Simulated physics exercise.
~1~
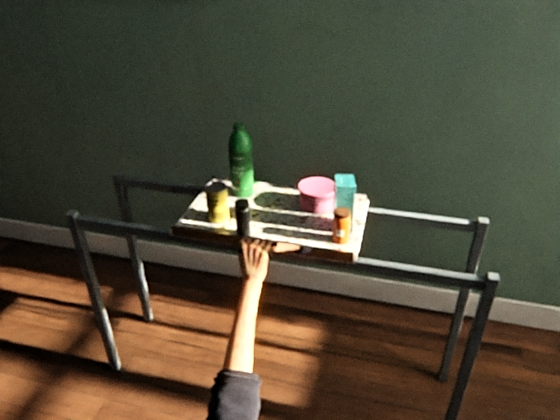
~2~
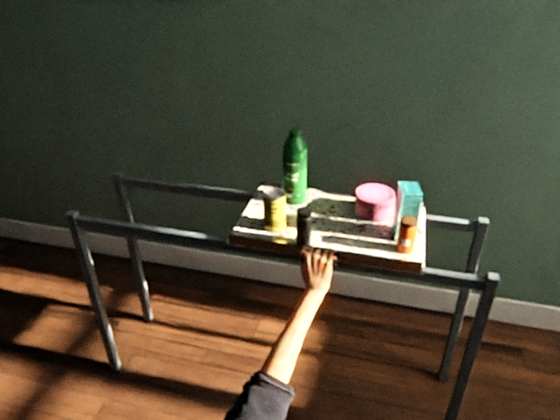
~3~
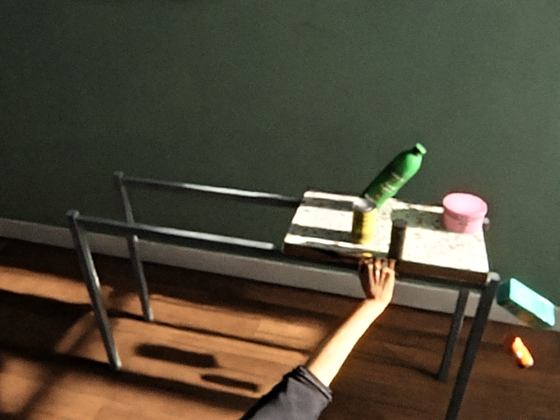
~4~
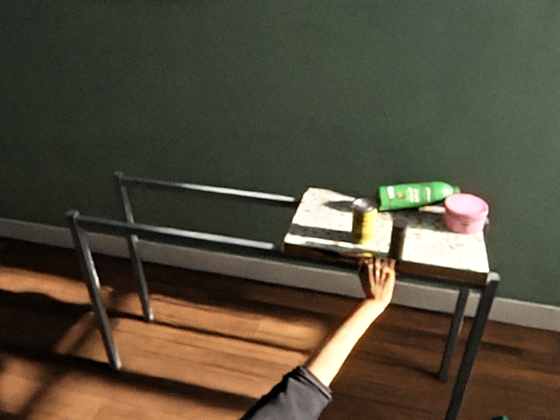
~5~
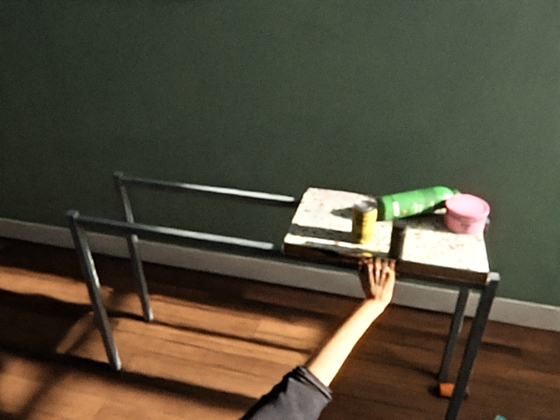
The footage shows a hand pushing a shelf holding several containers rightward along metal rails until it halts at the end. The turquoise carton and orange shaker fall to the floor, the green bottle topples onto its side, and the pink tub, yellow tin and black shaker stay aboard.
